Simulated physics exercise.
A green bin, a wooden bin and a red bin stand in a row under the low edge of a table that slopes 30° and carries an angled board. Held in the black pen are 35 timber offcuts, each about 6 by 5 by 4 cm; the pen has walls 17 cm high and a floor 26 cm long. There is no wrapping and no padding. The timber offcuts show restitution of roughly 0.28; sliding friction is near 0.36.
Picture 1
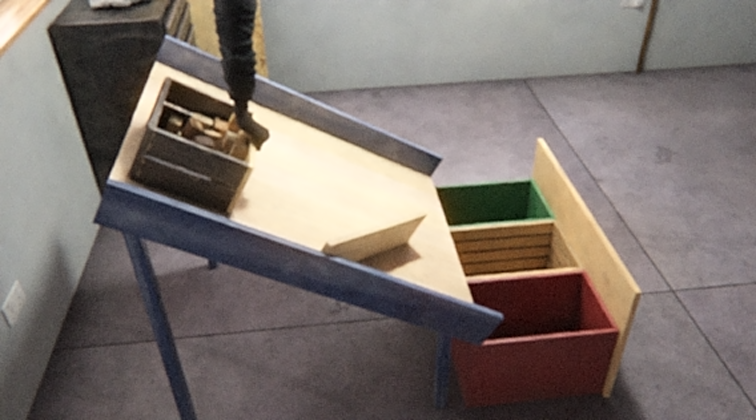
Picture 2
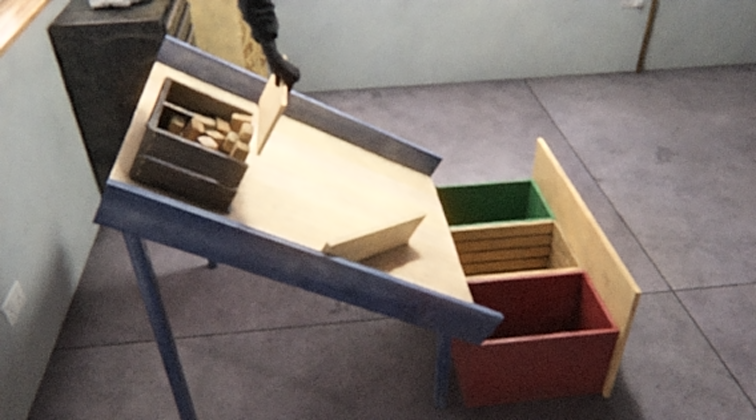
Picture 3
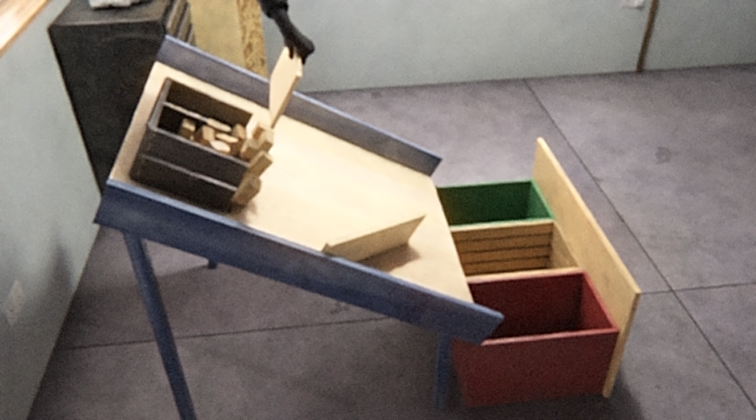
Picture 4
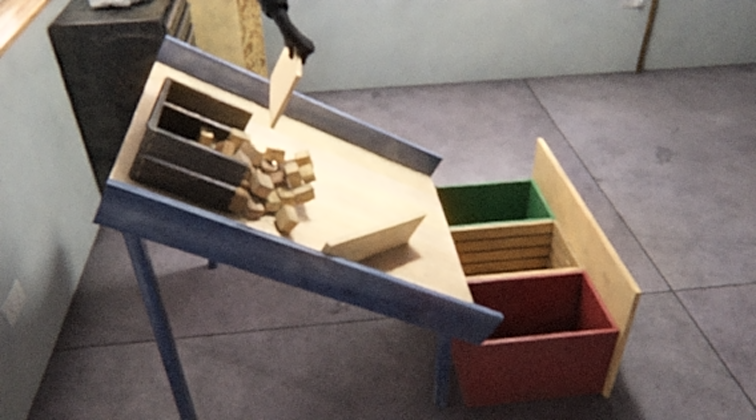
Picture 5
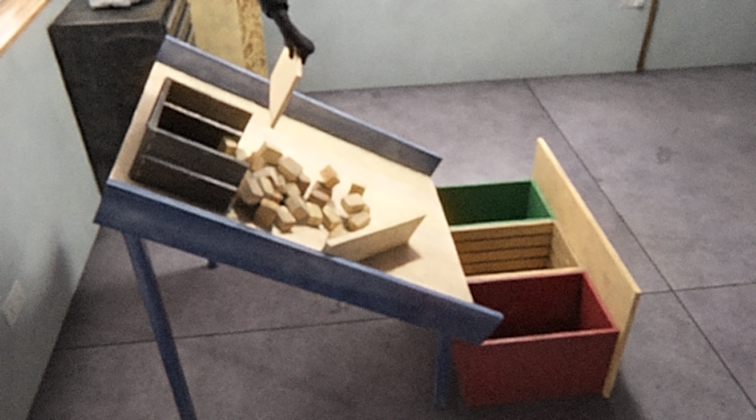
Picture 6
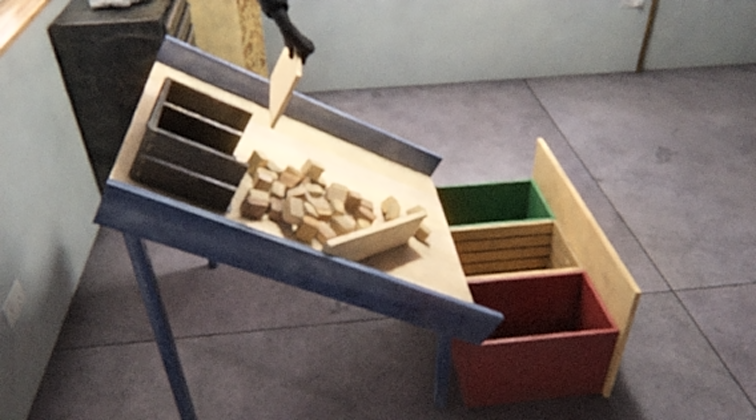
A dark arm lifted a wooden panel away from a black pen on a sloping table, and wooden blocks tumbled out and slid down the slope, spreading around an angled board as the pen emptied.
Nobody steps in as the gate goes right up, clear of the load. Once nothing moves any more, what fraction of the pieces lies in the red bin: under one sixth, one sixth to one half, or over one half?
There it collects under one piece in six.
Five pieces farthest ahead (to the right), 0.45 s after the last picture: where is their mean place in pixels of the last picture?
I'd put their middle close to (529, 286).
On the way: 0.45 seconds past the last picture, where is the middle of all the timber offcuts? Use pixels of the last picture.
Load centre: About (408, 218).
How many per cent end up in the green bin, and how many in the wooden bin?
Shares: Approx. 15 % and 75 %.
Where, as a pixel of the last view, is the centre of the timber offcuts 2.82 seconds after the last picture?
Somewhere near (518, 296) in pixels.
Then, 0.45 s after the last picture, 1 in the green bin, 6 in the wooden bin, 24 on the slope and 4 in the air.
Then, 1.02 s after the last picture, 5 in the green bin, 21 in the wooden bin and 9 on the slope.
Then, 1.80 s after the last picture, 5 in the green bin, 26 in the wooden bin and 4 on the slope.
Outcome (2.82 s after the last picture), 5 in the green bin, 27 in the wooden bin and 3 on the slope. Asked share, 0 of 35, 0 per cent.
